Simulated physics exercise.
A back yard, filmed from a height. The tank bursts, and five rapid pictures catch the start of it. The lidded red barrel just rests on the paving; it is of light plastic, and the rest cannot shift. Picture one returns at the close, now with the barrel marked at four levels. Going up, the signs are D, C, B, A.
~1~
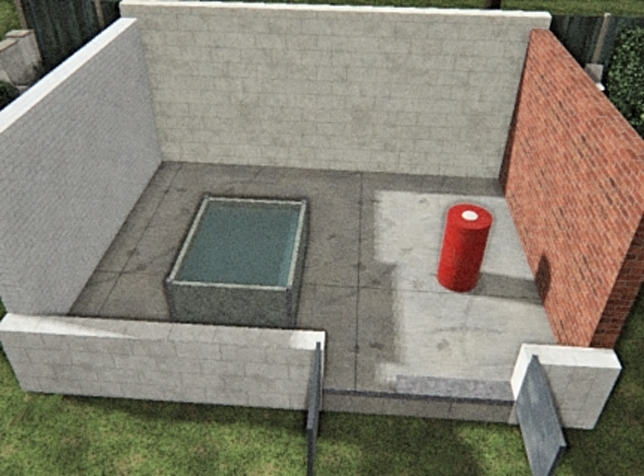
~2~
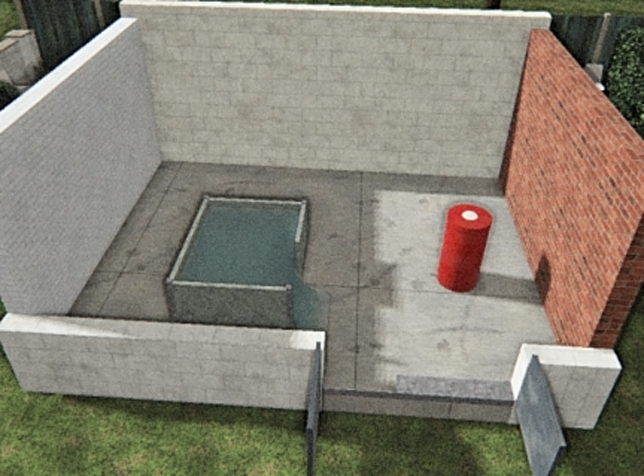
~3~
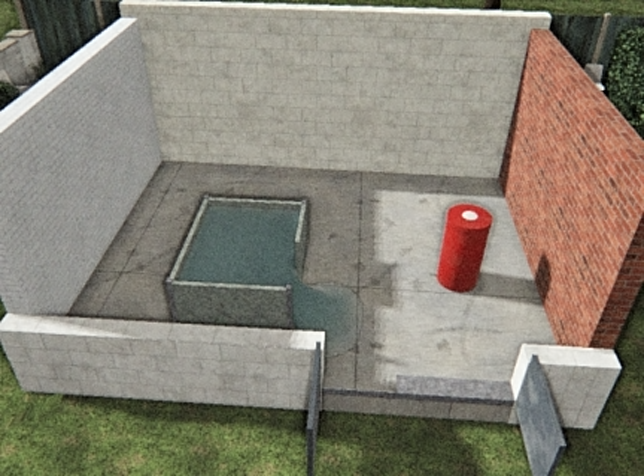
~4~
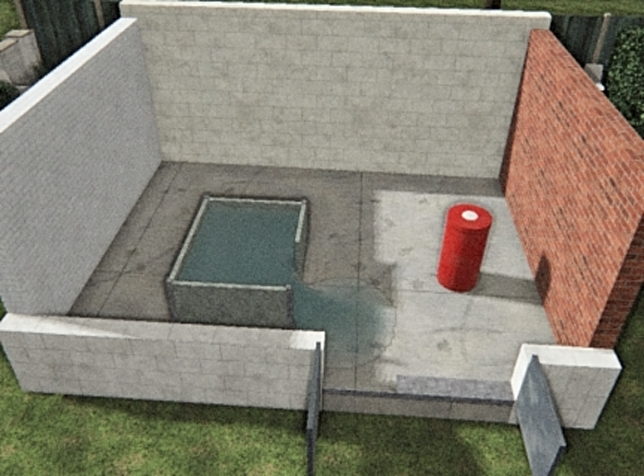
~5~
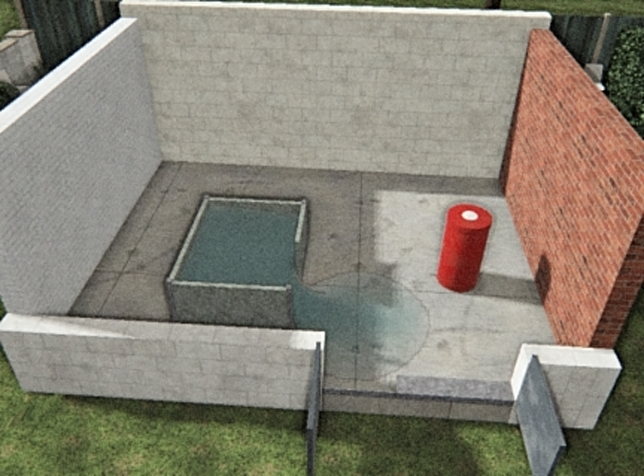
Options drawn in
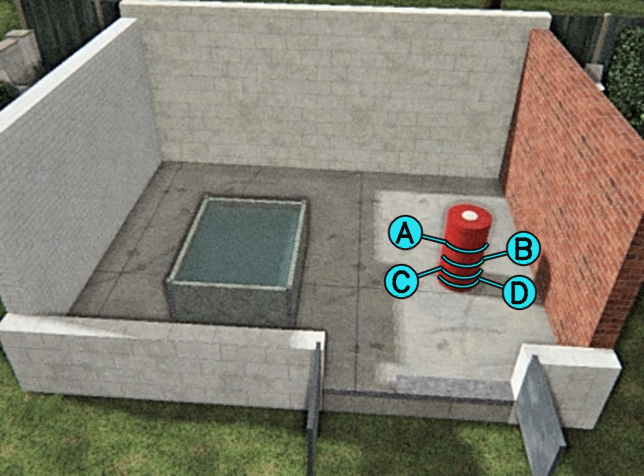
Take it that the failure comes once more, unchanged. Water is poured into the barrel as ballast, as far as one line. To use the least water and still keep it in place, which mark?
I would pick line C.
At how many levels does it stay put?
Three.
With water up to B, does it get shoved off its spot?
No, that is safe.
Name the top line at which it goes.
The answer is D.
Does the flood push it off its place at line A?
No.
In cyan, A at (468, 251); B at (465, 266); C at (462, 277); D at (461, 286); from the bottom up D, C, B, A.
If A is chosen, it does not move.
If B is chosen, it does not move.
If C is chosen, it does not move.
If D is chosen, it is pushed about twice its own width away.
